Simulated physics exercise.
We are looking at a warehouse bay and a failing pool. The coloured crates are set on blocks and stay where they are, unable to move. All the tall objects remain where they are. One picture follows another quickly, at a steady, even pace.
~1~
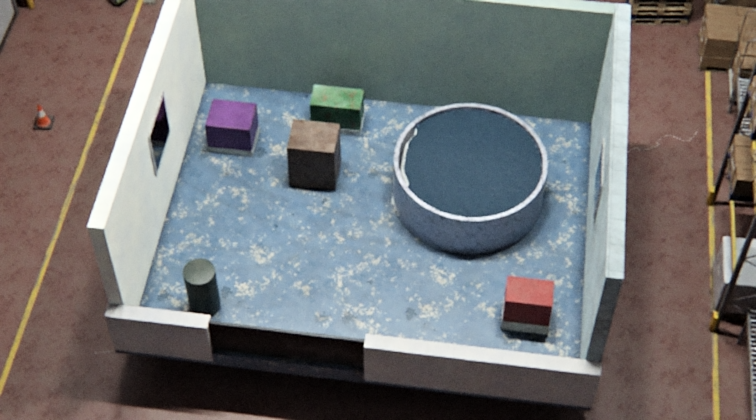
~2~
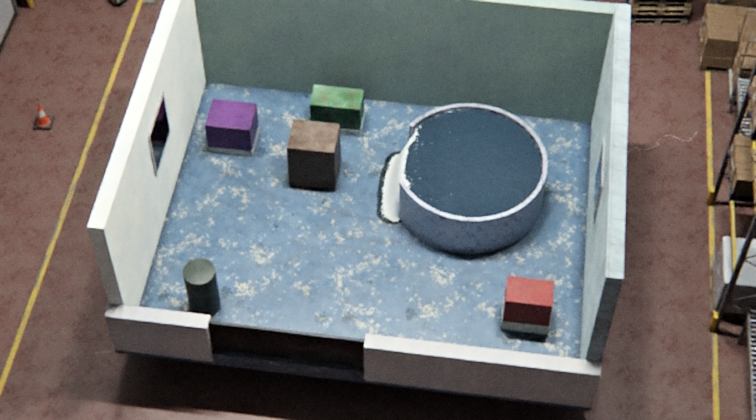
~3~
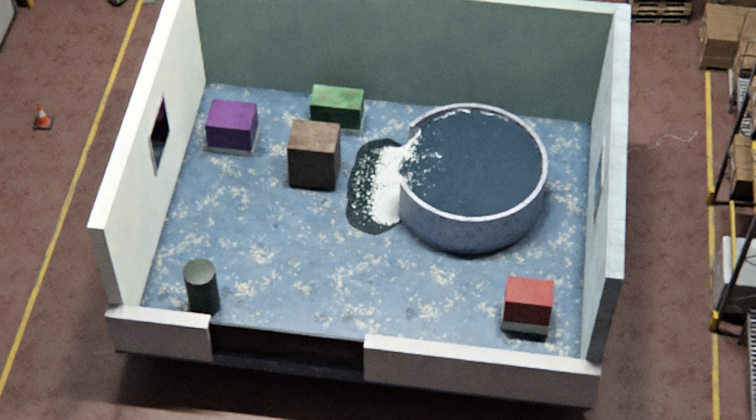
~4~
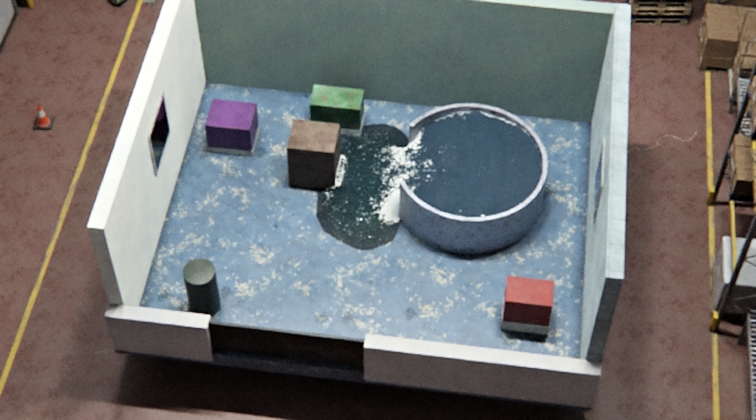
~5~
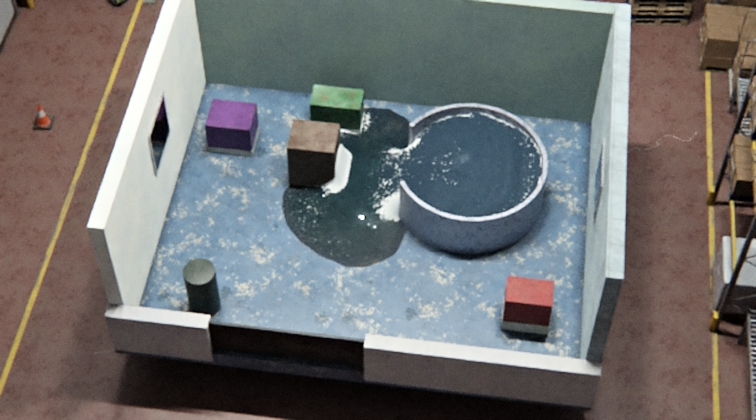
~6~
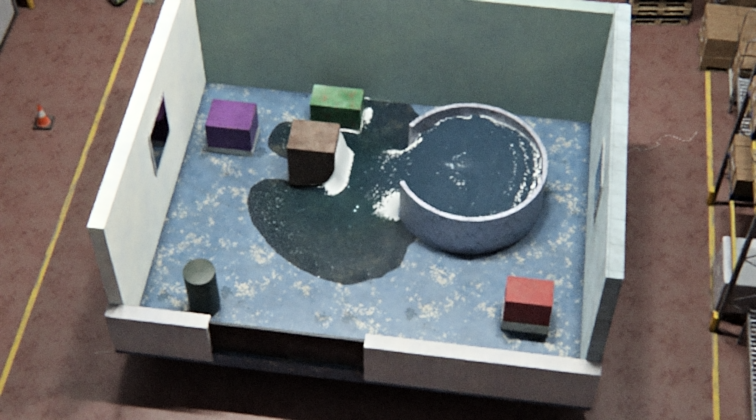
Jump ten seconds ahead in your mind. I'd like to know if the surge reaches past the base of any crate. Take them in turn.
My prediction: As for the purple crate it's moistened by the water, as for the red crate it's untouched by the water, as for the green crate it's moistened by the water.
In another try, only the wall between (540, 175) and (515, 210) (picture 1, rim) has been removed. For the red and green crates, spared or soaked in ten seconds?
Observed: Red is doused; green is doused.
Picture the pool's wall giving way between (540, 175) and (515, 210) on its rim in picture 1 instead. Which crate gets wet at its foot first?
My answer: The red crate.
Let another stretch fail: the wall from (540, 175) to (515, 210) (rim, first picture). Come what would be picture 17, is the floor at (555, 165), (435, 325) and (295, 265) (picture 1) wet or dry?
In that order: Covered, under water, no water.
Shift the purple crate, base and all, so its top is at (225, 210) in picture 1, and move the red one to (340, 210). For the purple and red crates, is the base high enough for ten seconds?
First purple: It is dampened; then red: It is dampened.
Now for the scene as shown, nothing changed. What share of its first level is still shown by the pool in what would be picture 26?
Near 34 in a hundred.
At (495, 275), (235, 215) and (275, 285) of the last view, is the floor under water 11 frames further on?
Going through them one by one, the first is spared, the second waterlogged and the third waterlogged.
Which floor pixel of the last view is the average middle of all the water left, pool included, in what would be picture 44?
The water's centre sits above (345, 220).
A moment on, water covers 40 % of the floor; the purple crate water round its plinth, the red crate not reached, the green crate water round its plinth.
Next, water covers 55 % of the floor; the purple crate water round its plinth, the red crate not reached, the green crate water round its plinth.
Then, water covers 70 % of the floor; the purple crate water round its plinth, the red crate not reached, the green crate water round its plinth.
Later, water covers 100 % of the floor; the purple crate water round its plinth, the red crate water round its plinth, the green crate water round its plinth.
In the end, water covers 100 % of the floor; the purple crate was topped, the red crate stayed above the water, the green crate was topped.
